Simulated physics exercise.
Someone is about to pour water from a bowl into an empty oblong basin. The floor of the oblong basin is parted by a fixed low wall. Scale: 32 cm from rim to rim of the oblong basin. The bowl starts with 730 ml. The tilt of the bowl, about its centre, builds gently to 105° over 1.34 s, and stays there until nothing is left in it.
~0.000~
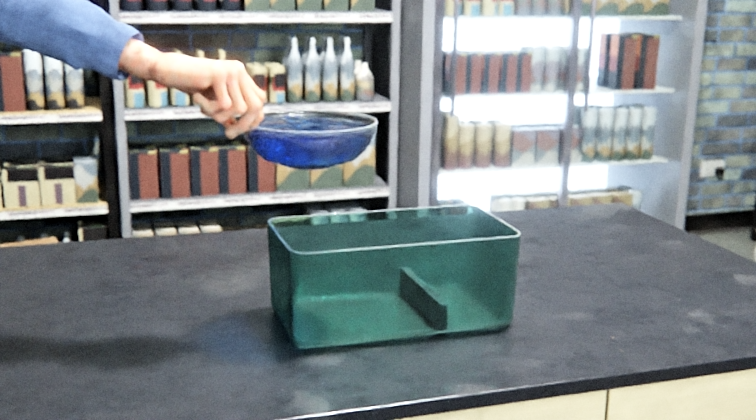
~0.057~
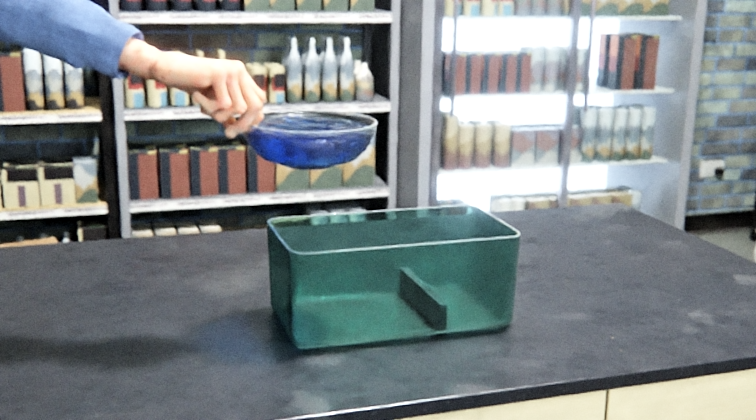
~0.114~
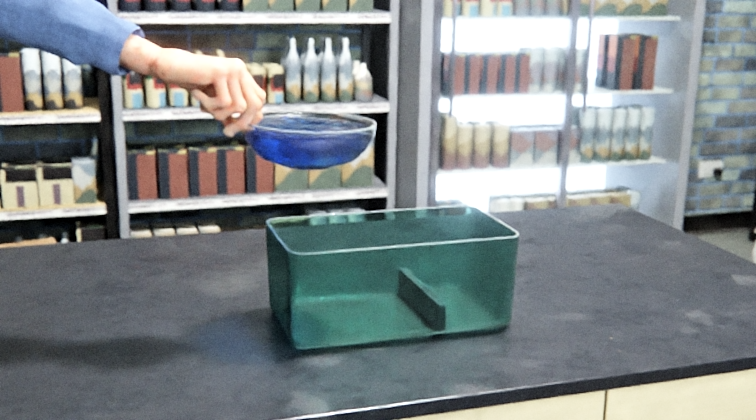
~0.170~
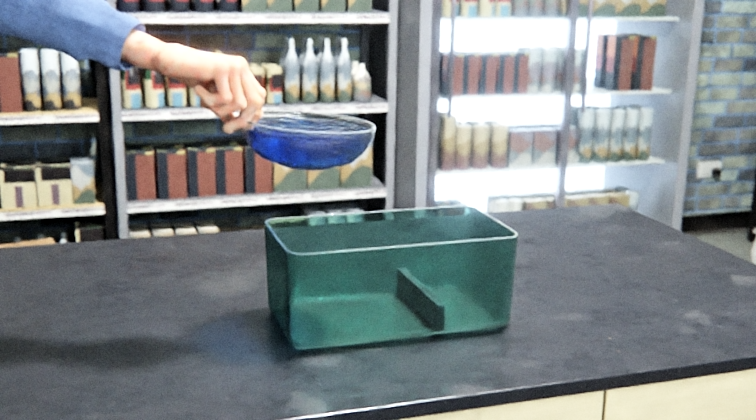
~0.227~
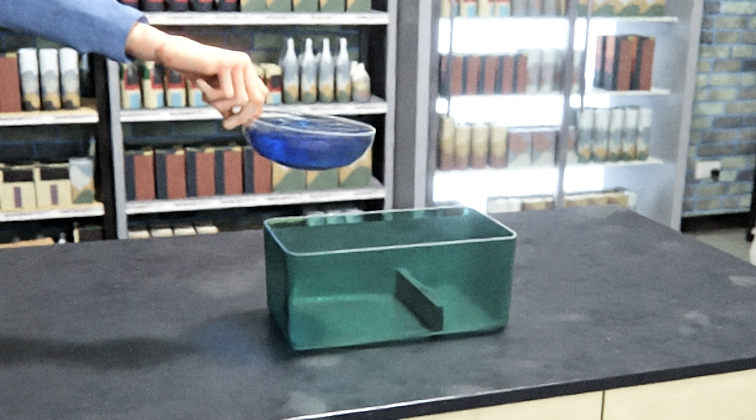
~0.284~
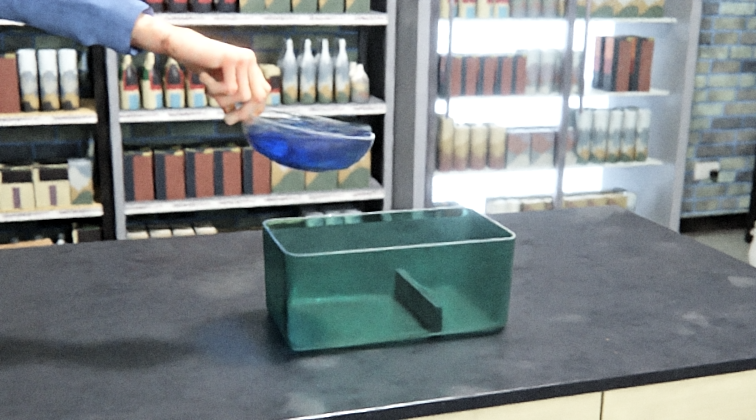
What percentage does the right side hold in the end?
The far part has some 40 per cent.
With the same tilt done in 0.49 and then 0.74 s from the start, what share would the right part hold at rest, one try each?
In turn about 20 and 25 per cent.
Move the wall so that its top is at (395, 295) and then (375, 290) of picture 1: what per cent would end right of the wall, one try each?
First 70, then 85 per cent.
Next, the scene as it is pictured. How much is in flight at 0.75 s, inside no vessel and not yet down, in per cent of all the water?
About 32 per cent.
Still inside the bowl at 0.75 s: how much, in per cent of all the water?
Some 24 per cent.
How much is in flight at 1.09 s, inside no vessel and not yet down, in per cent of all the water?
Near 1 in a hundred.
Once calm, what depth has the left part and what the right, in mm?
Some 14 mm on the left and 18 mm on the right.
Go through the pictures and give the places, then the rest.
In the first frame, tilt 0°; pouring edge (373, 120); surface from (245, 129) to (369, 125); the oblong basin's rim runs from (279, 237) to (498, 220); the wall's top is at (423, 286).
In the second frame, tilt 0°; pouring edge (373, 120); surface from (245, 129) to (369, 125).
In the third frame, tilt 2°; pouring edge (372, 122); surface from (244, 129) to (368, 127).
In the fourth frame, tilt 4°; pouring edge (372, 125); surface from (244, 128) to (368, 127).
In the fifth frame, tilt 7°; pouring edge (371, 129); surface from (245, 128) to (367, 128).
In the sixth frame, tilt 11°; pouring edge (370, 134); surface from (246, 129) to (369, 130).
After 0.75 s the tilt is 62° and 24 per cent is still to pour, 21 is left of the wall and 23 right of it.
After 1.09 s the tilt is 96° and 0 per cent is still to pour, 59 is left of the wall and 40 right of it.
After 1.45 s the tilt is 105° and 0 per cent is still to pour, 59 is left of the wall and 40 right of it.
After 1.84 s the tilt is 105° and 0 per cent is still to pour, 59 is left of the wall and 40 right of it.
In the end 59 per cent lies left of the wall, 40 right of it and 1 outside.
